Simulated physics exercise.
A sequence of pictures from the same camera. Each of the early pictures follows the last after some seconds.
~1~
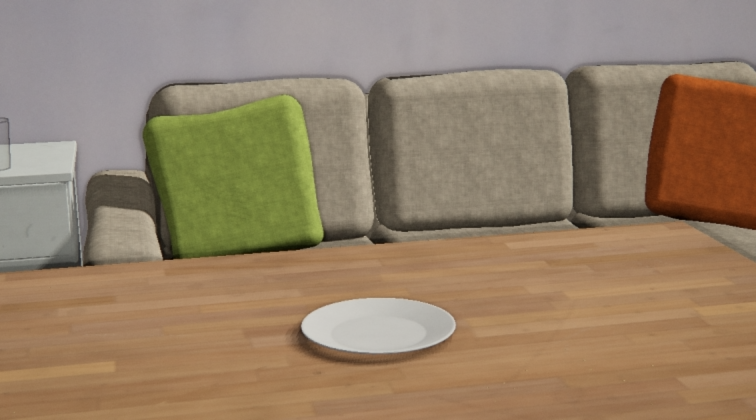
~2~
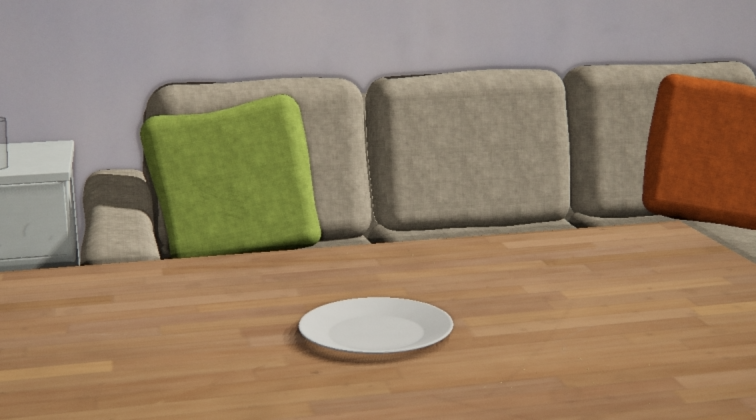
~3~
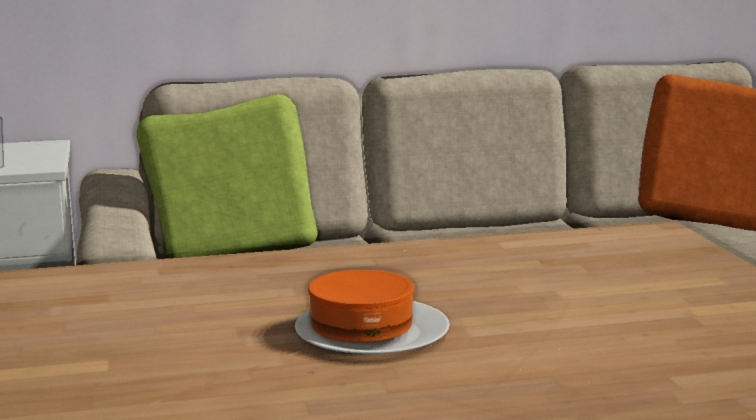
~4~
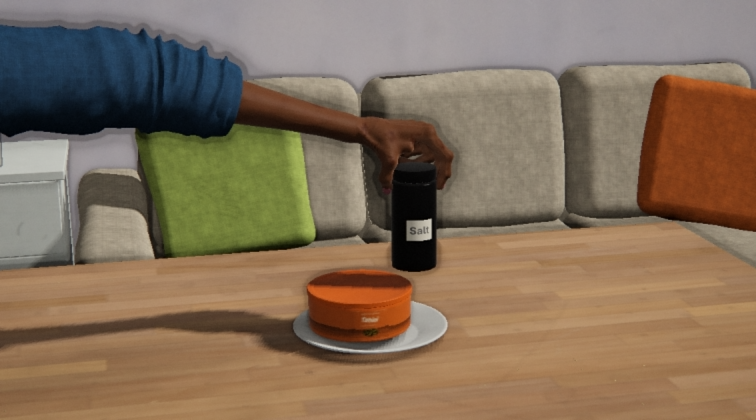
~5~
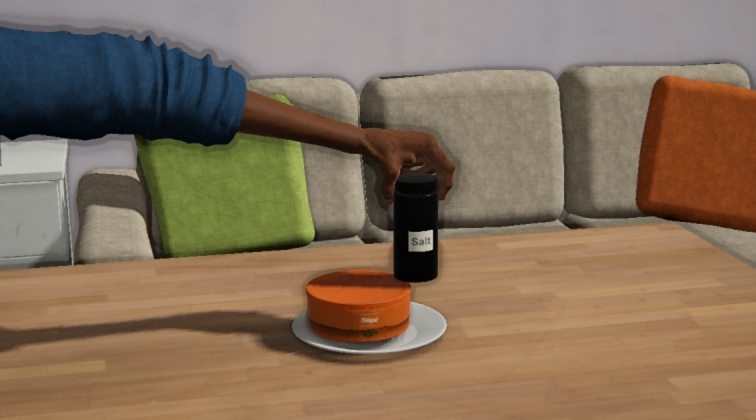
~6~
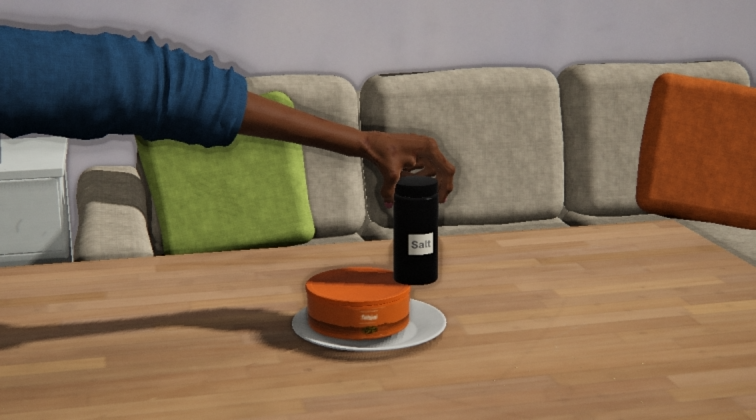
On a wooden table in front of a sofa, a white plate sat empty until a round orange tin appeared on it; then a hand lowered a black salt jar beside it, still holding on.
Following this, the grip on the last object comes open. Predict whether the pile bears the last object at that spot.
It does not bear it.
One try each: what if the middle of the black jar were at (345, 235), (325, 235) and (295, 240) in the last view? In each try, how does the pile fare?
For the first case the pile survives; for the second, it survives; for the third, it falls over.
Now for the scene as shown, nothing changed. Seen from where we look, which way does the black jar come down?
That would be the viewer's right.
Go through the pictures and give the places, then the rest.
In the first picture, the last thing is not in view yet; white plate (378, 329).
In the second picture, the last thing is not in view yet; white plate (376, 329).
In the third picture, the last thing is not in view yet.
The fourth picture shows coming down; black jar (414, 217).
The fifth picture shows coming down; black jar (416, 227).
The sixth picture shows set down, still held; black jar (416, 230).
Then, 0.40 s later than the last frame, black jar now fallen.
Then, 0.50 s later than the last frame, things are still on the move.
Then, 1.40 s later than the last frame, nothing new.
Then, 2.70 s later than the last frame, things are still on the move.
When it is over, fallen, black jar; the other 2 as before. The pile gives way.
